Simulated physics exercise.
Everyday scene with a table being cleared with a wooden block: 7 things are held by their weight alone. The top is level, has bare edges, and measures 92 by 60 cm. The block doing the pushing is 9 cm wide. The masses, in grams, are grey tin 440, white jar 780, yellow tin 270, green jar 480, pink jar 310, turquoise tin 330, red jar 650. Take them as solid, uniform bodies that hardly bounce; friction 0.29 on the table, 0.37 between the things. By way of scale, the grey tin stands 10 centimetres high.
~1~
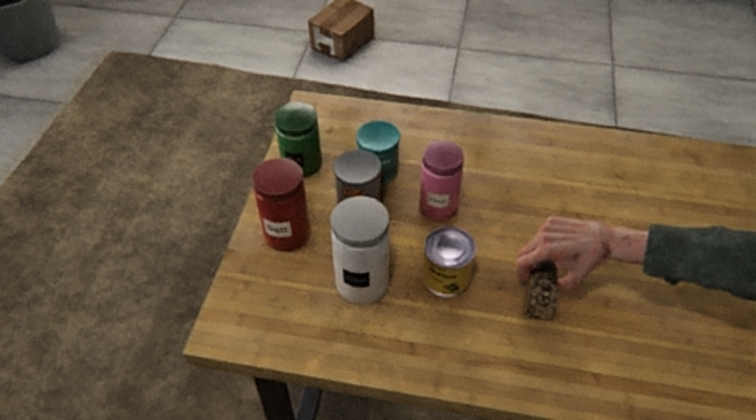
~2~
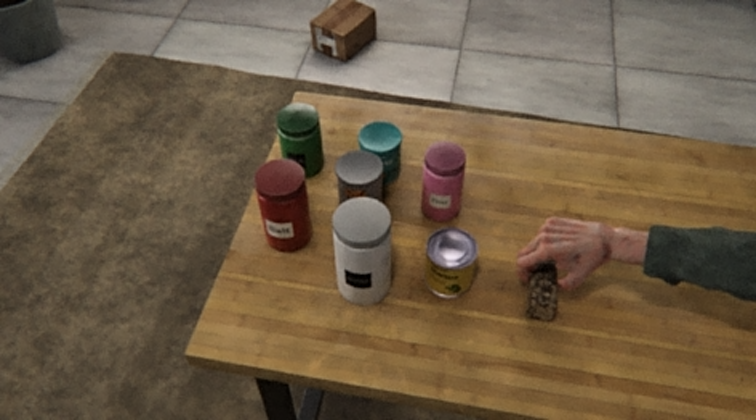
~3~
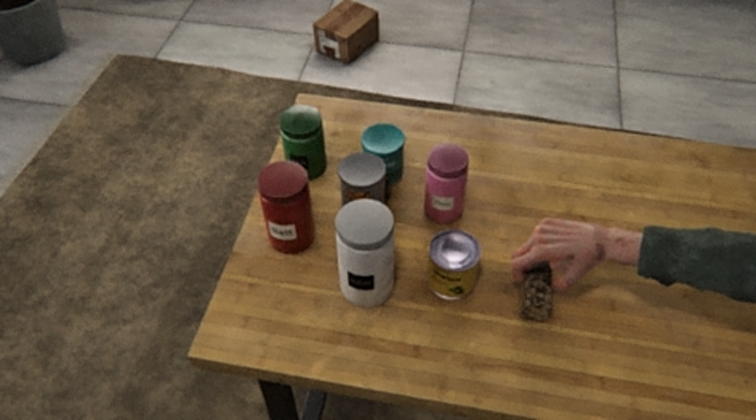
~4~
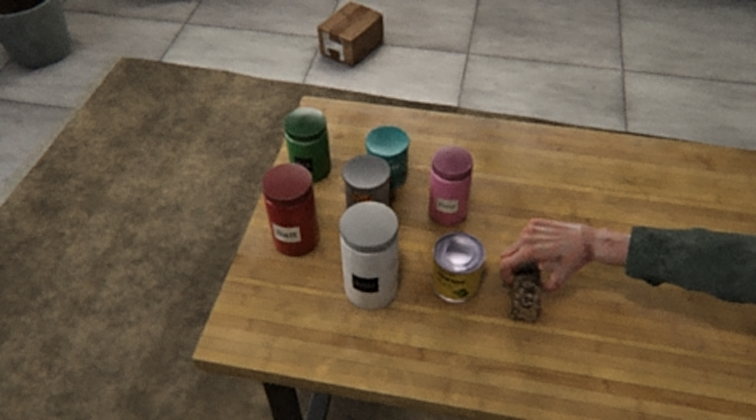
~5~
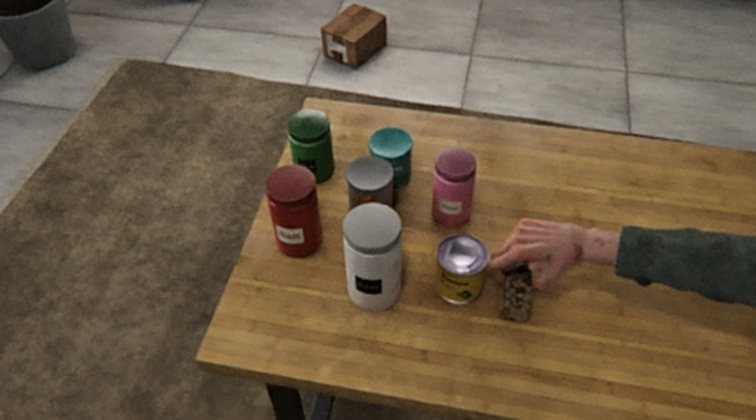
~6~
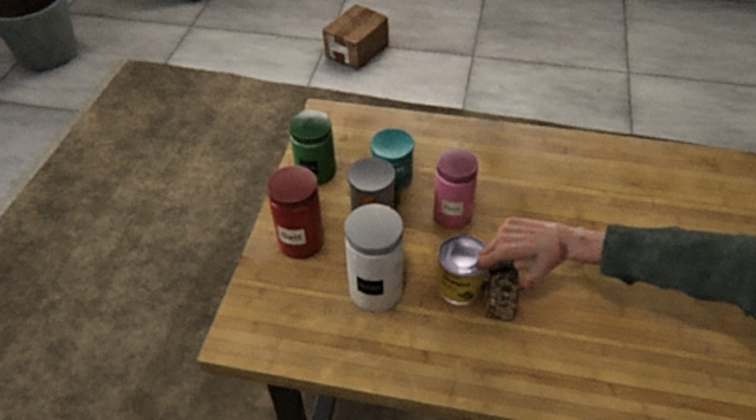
A hand slid a small, dark, rough-looking block a short way left across a wooden table until it was right beside the yellow tin, while the other colourful jars and tins stayed standing in their cluster.
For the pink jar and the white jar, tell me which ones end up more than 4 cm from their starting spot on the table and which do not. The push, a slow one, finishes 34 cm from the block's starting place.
My prediction: The pink jar is not moved far, the white jar is moved too far.
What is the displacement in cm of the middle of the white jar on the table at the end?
Around 13 centimetres.
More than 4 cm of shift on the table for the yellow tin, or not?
In the end the yellow tin has moved.
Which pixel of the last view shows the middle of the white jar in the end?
Around (286, 257).
Then, 0.50 s on from there, pusher on by 19 cm; white jar moved 4 cm near (345, 261); yellow tin moved 11 cm.
Then, 0.90 s on from there, pusher on by 29 cm; white jar moved 8 cm near (321, 262); yellow tin moved 20 cm.
In the end, not toppled but over 4 cm from the start, white jar, yellow tin and red jar; the other 4 under 4 cm from the start. At the end, from the last picture's camera, pink jar near (455, 189), white jar near (286, 257).
